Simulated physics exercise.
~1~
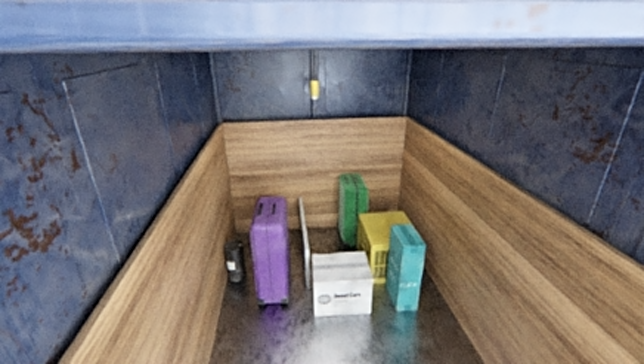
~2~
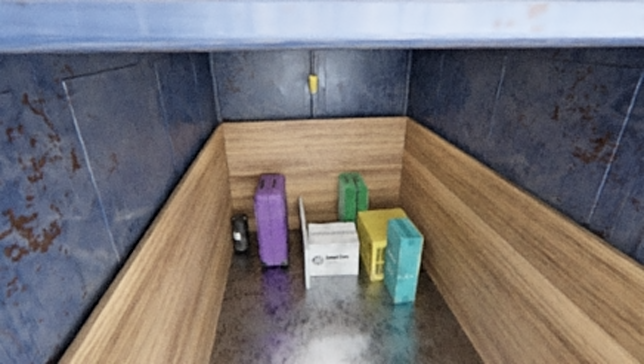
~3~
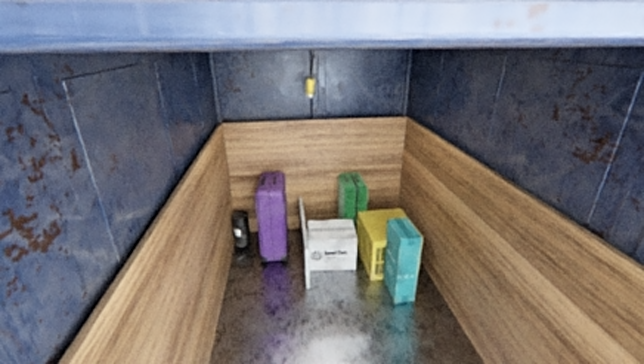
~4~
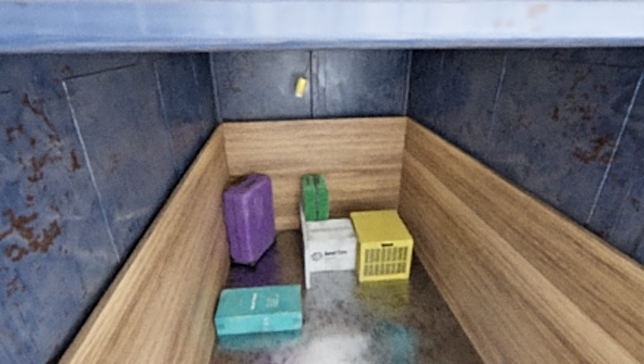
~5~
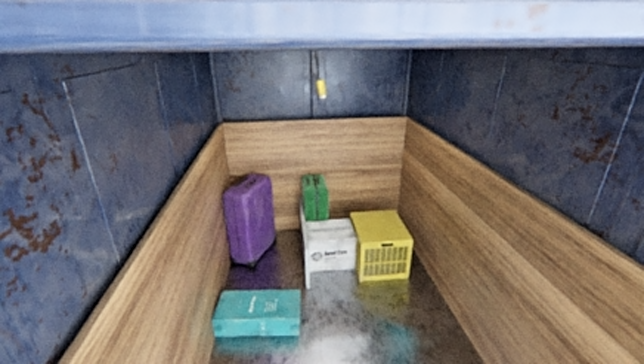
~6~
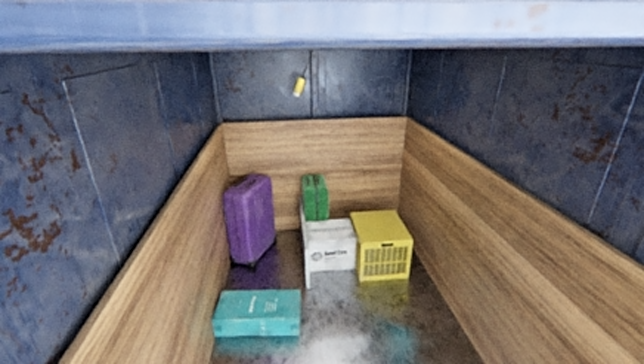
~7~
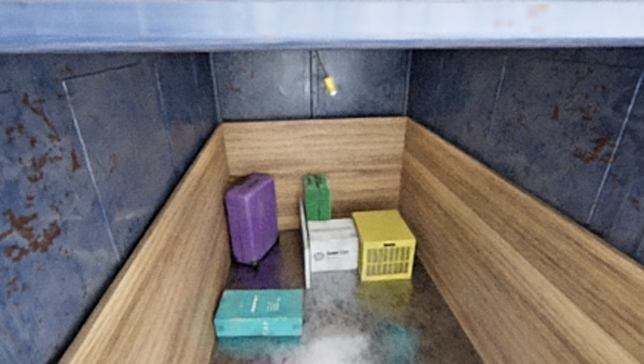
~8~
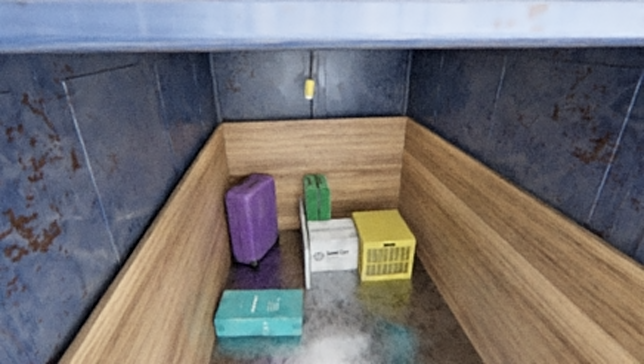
Moving van load bay with cases and boxes sliding forwards, then shifting left, the turquoise box ending toppled on its side.
